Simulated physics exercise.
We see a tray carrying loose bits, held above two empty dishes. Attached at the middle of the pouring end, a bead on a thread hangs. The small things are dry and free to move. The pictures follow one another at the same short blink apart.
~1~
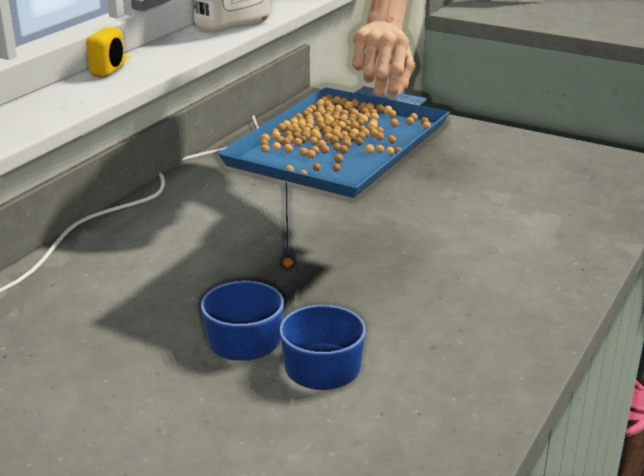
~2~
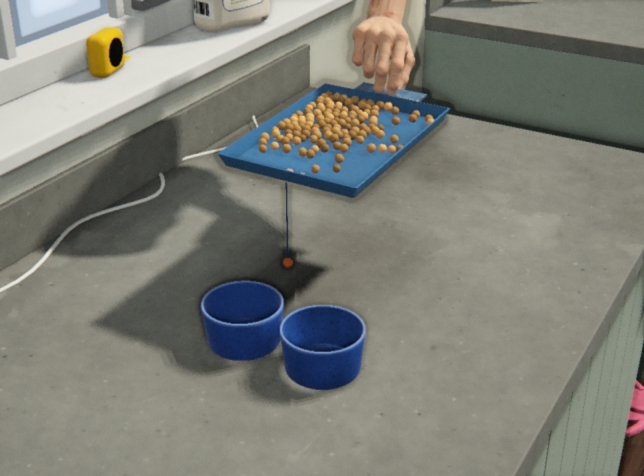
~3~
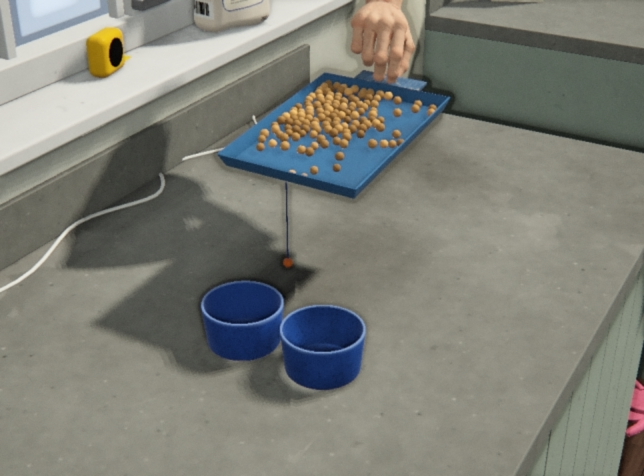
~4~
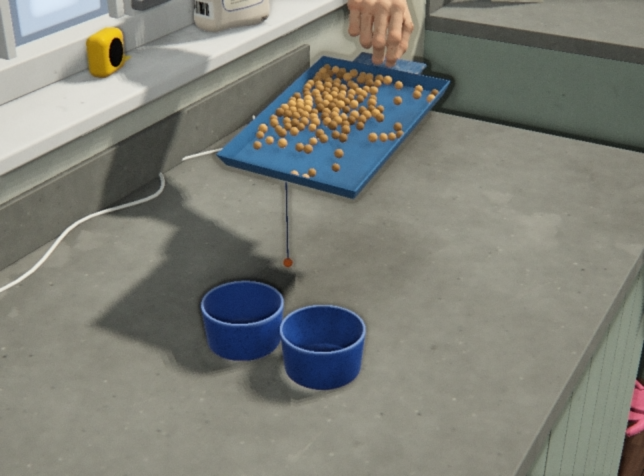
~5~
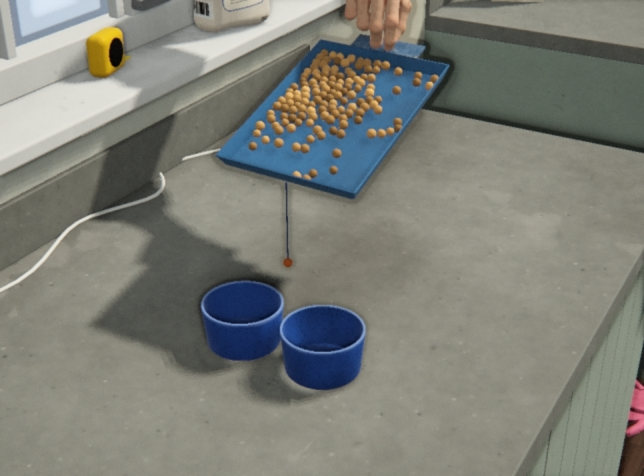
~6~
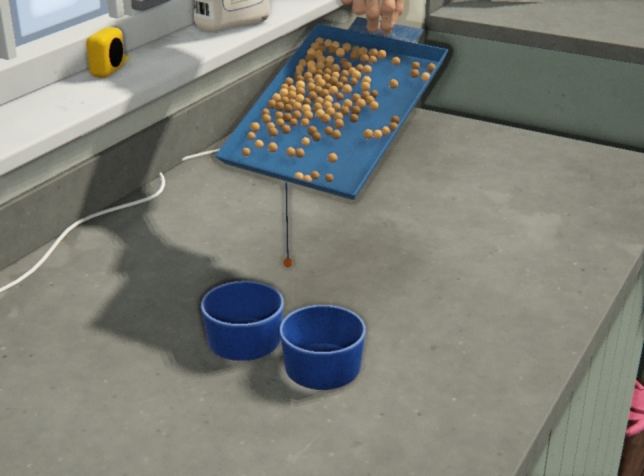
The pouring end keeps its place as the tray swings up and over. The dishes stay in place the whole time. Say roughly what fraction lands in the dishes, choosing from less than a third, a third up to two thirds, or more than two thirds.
A third to two thirds.
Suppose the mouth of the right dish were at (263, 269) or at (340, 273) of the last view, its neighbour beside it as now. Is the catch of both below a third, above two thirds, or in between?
Two tries, in turn: Less than a third and under a third.
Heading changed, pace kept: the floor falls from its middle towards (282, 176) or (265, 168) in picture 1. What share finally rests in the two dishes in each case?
So it's 40 percent with the first slope and 20 percent with the other.
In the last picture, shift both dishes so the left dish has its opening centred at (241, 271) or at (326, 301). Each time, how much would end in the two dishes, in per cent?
Respectively 30 percent and 30 percent.
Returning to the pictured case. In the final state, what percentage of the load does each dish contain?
Left dish around 30, right dish around 30, both in a hundred.
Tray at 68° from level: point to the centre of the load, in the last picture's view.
I'd put the middle close to (271, 246).
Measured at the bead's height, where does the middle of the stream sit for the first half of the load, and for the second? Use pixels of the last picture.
Earlier half at (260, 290), later half at (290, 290).
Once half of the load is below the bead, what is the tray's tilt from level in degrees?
Roughly 75 degrees from level.
Soon, tray tipped steeply; about a quarter on the tray; a small part in the right dish; a small part in the left dish; a small part outside both; about a third in the air.
A while on, tray tipped past a quarter turn; about a quarter in the right dish; about a quarter in the left dish; about half outside both; a stray few in the air.
Towards the end, tray tipped past a quarter turn; about a quarter in the right dish; about a quarter in the left dish; about half outside both.
Finally, tray tipped past a quarter turn; about a quarter in the right dish; about a quarter in the left dish; about half outside both.
